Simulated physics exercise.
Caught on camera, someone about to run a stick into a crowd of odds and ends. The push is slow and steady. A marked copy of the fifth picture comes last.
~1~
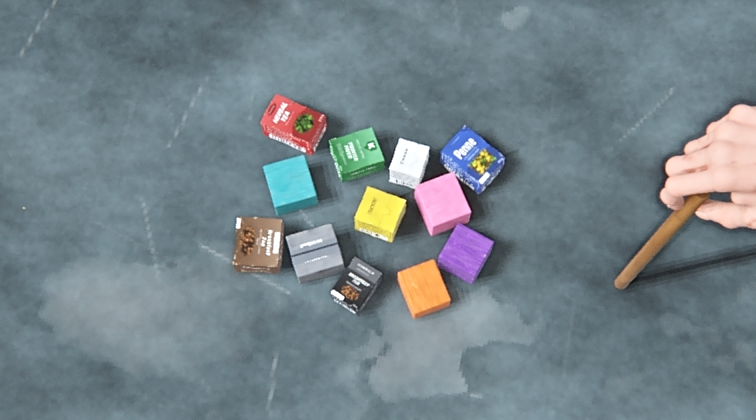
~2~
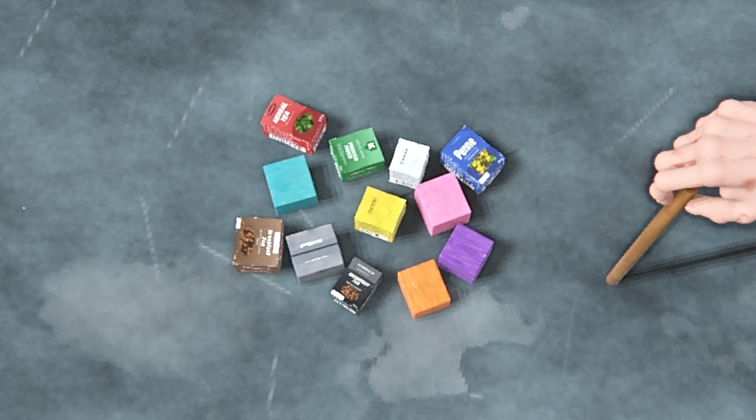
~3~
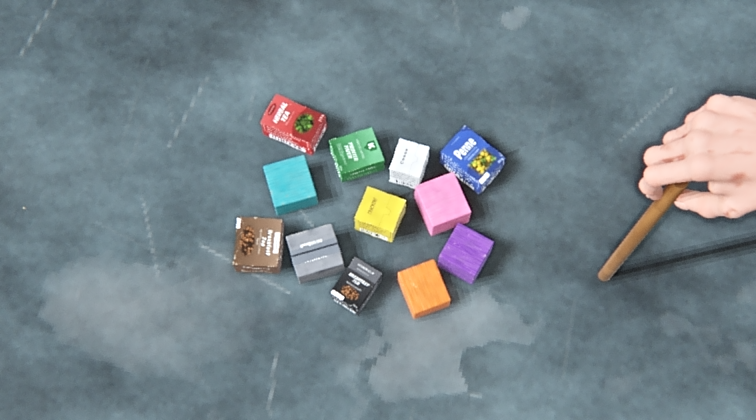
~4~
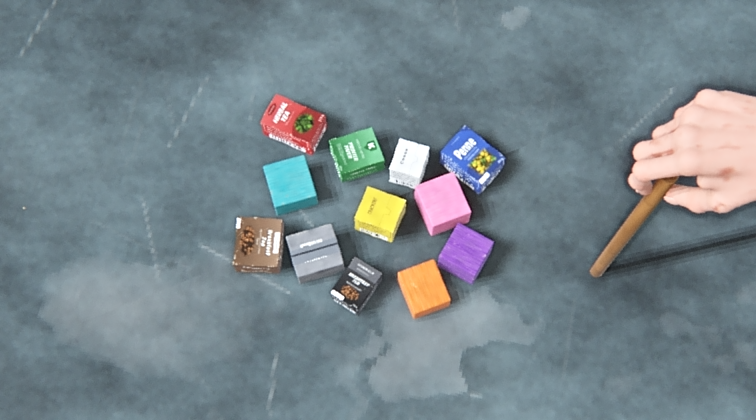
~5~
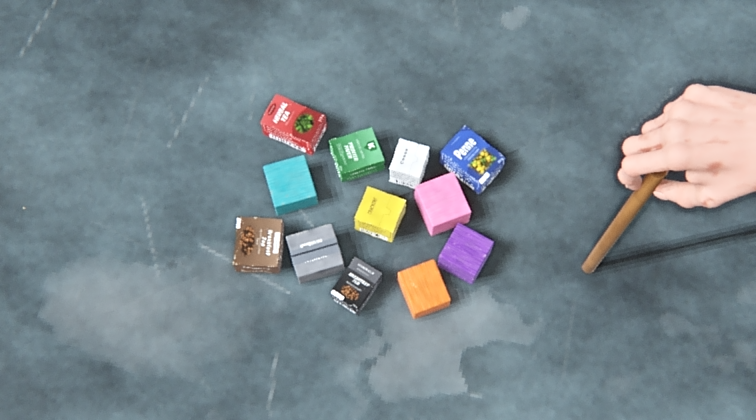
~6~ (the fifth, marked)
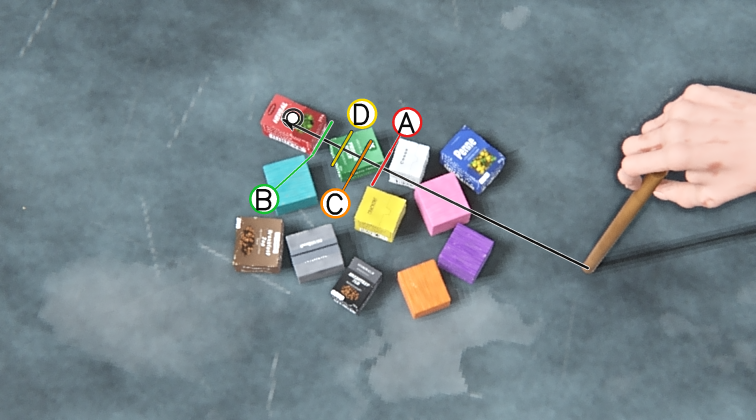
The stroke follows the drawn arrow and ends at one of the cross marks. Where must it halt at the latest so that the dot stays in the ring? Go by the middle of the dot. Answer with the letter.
The farthest safe stop is C.
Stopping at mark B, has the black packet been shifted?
No.
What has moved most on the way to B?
The green box.
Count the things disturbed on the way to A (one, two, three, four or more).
It has moved four or more.
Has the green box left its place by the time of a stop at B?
By then, yes.
On the marked copy, A at (382, 168); B at (322, 139); C at (361, 158); D at (342, 148); the arrow from (588, 268) to (283, 120); the white dot at (293, 119).
With C. Early on, foot of the stick (504, 228).
Further on, foot of the stick (423, 188); pink block (413, 210); yellow packet (365, 223).
At the end, foot of the stick (361, 158); white packet (389, 139); pink block (411, 210); the dot is still in its ring.
As for the rest, A keeps the dot in but is short; B shifts the dotted thing to (254, 109); D shifts the dotted thing to (275, 117).
